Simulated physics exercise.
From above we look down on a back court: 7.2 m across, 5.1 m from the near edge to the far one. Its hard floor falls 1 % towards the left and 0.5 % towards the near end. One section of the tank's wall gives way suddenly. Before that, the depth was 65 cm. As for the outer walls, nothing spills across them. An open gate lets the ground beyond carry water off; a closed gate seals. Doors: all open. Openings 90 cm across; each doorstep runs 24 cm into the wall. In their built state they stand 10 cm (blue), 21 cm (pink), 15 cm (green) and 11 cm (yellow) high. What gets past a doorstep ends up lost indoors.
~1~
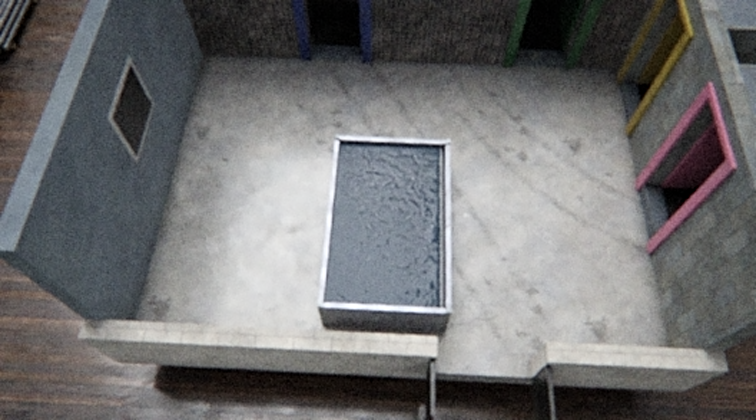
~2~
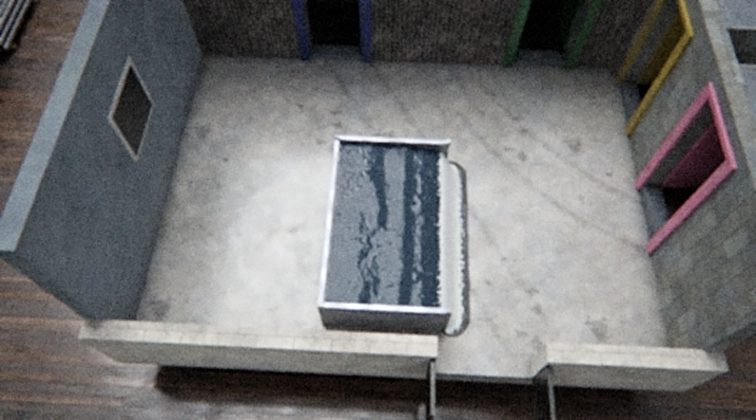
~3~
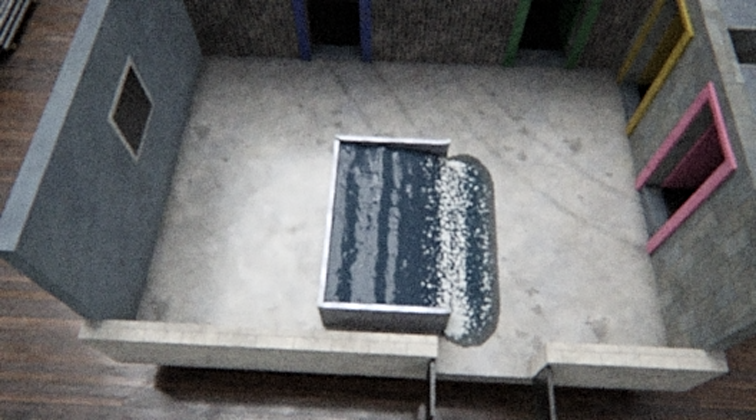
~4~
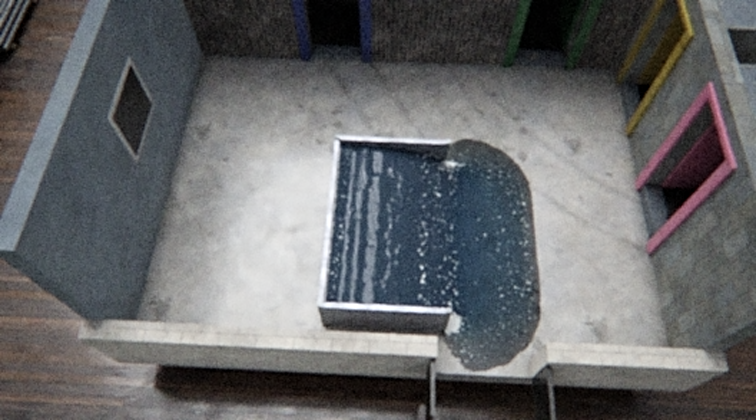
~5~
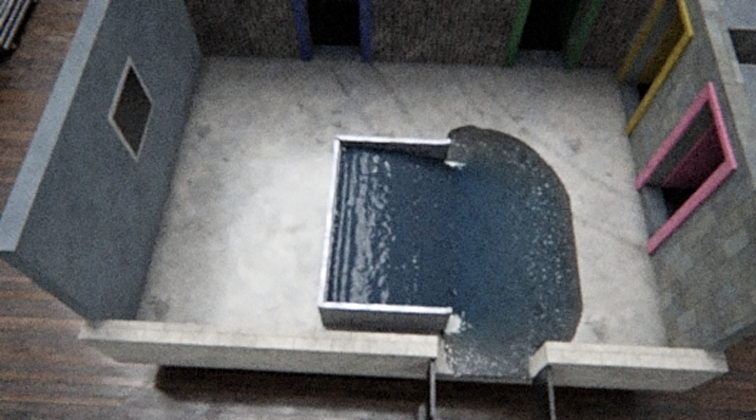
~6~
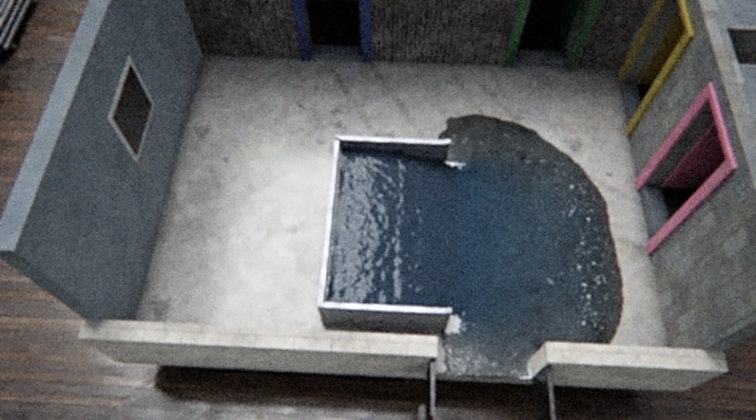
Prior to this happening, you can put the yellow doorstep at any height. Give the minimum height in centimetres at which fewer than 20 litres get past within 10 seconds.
14 cm.
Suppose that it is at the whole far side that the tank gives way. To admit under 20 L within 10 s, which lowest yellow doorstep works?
That way, roughly 18 cm.
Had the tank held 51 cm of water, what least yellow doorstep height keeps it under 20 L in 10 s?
Step height: Approx. 9.5 cm.
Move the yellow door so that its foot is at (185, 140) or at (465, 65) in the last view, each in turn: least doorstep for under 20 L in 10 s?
About 9.0 cm, then about 8.0 cm.
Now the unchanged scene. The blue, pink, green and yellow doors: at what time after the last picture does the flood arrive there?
Times: Blue 3.6 s, pink 0.1 s, green 1.3 s, yellow 0.8 s.
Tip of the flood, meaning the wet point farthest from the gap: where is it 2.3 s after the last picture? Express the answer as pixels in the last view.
At about (608, 71).
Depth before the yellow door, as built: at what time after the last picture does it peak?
Peak time: About 3.5 s.
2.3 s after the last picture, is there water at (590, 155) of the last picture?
At that moment it's submerged.
Then, 0.7 s after the last picture water covers 35 % of the floor, deepest (42 cm) near (659, 365); it has not reached the yellow door.
Then, 2.3 s after the last picture water covers 40 % of the floor, deepest (27 cm) near (609, 79); 16 cm at the yellow door, 7 litres in over its 11 cm doorstep.
Then, 9.3 s after the last picture water covers 90 % of the floor, deepest (16 cm) near (132, 340); 2 cm at the yellow door, 41 litres in over its 11 cm doorstep.
At the yellow door as built, the water peaked near 16 cm, 3.3 s after the last picture.
Run again over the same 10 s with other heights there, 36 litres in over 11.5 cm, 12 litres over 15.5 cm. The limit of 20 litres is kept from about 14 cm up.
